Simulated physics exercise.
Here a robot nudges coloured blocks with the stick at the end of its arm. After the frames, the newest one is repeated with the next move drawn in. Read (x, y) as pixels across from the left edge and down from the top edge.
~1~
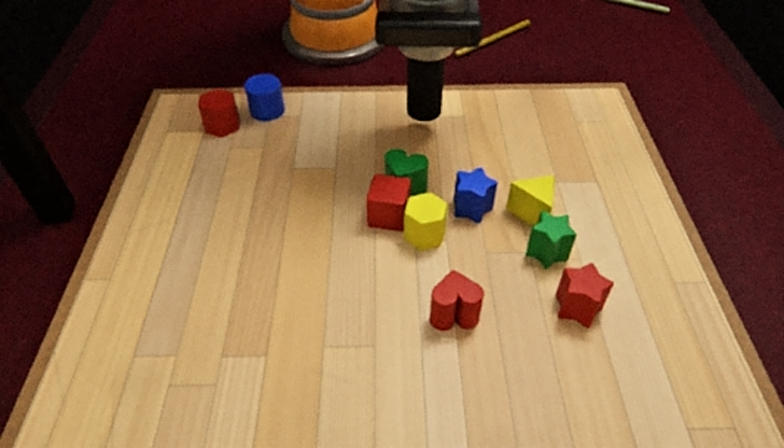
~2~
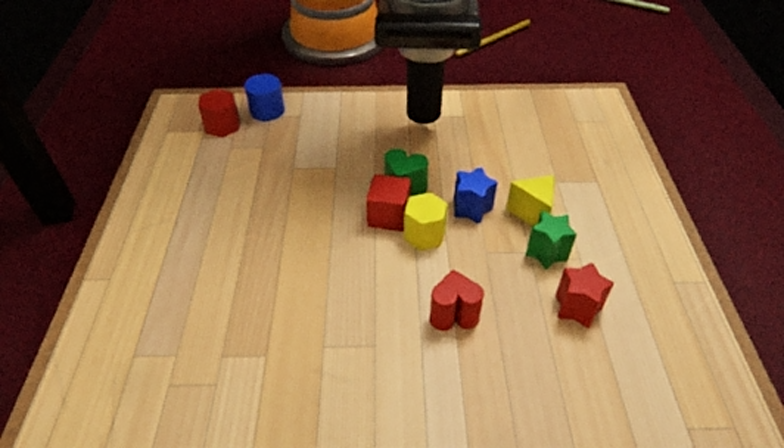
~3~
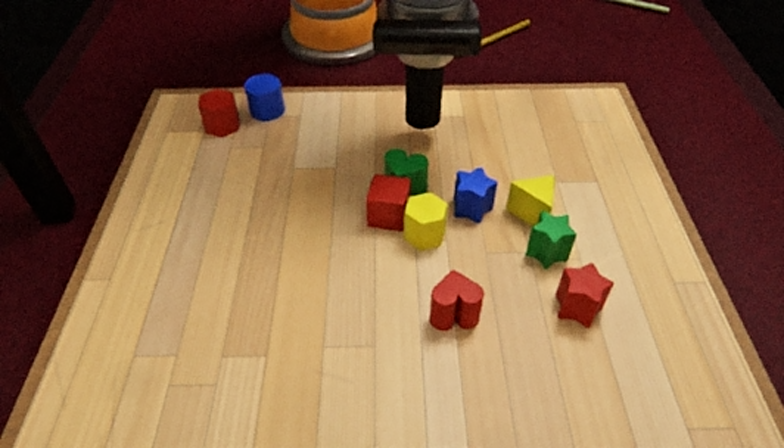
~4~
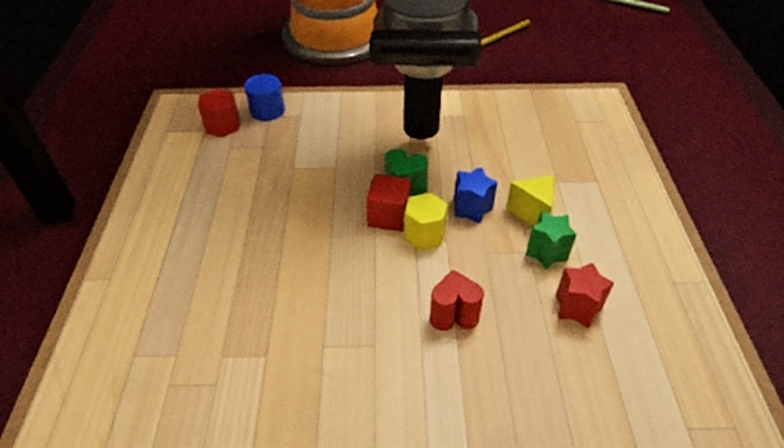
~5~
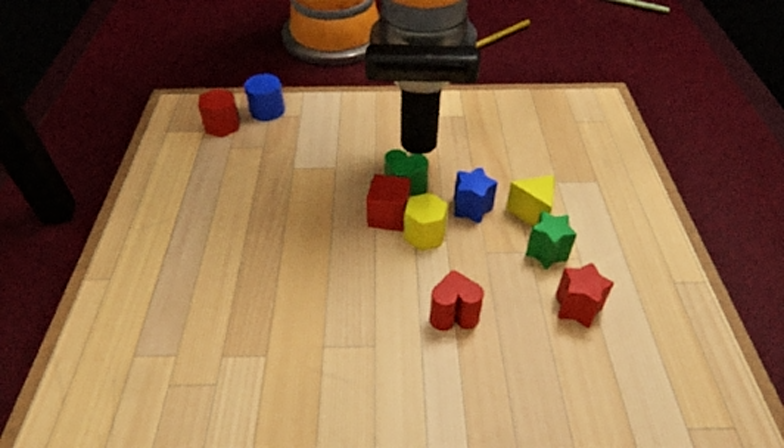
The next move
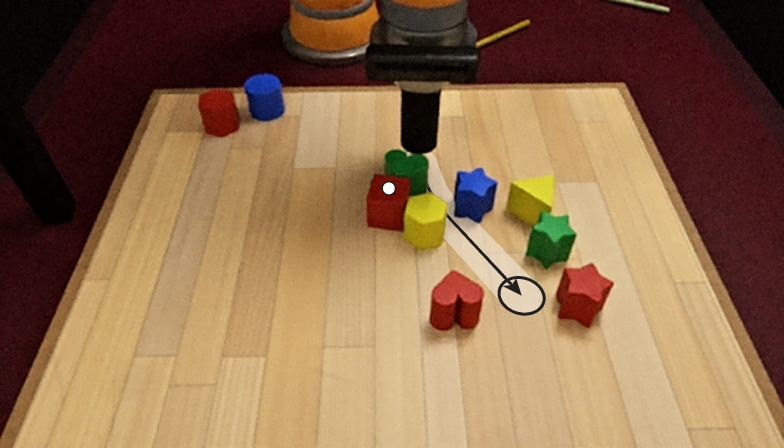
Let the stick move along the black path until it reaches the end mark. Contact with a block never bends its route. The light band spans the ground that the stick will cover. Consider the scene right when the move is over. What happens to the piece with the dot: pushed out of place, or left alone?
It travels a centimetre or more.
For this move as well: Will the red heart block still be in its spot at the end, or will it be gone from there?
Still in place.
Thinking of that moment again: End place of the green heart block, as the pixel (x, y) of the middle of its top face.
When the path ends, it will be at (401, 176).
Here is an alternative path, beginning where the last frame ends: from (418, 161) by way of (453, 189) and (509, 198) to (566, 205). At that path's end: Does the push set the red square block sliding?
No - that is not the case.
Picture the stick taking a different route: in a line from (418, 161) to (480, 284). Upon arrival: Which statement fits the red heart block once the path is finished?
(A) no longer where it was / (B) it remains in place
The answer is B.
Path on the board, from (418, 161) through (437, 203) and (476, 246) to (522, 295); the dot is on the red square block.
The first path, step by step. One third of the way, stick (439, 186); red square block (381, 200); green heart block (401, 176), turned 55° clockwise.
Two thirds of the way, stick (478, 229); red square block (381, 200); green heart block (401, 176), turned 55° clockwise; yellow six-sided block (425, 213), turned 10° clockwise; blue star (494, 188), turned 45° anticlockwise.
At the end, stick (526, 278); red square block (381, 200); green heart block (401, 176), turned 55° clockwise; yellow six-sided block (425, 213), turned 10° clockwise; red heart block in place; blue star (494, 188), turned 45° anticlockwise.
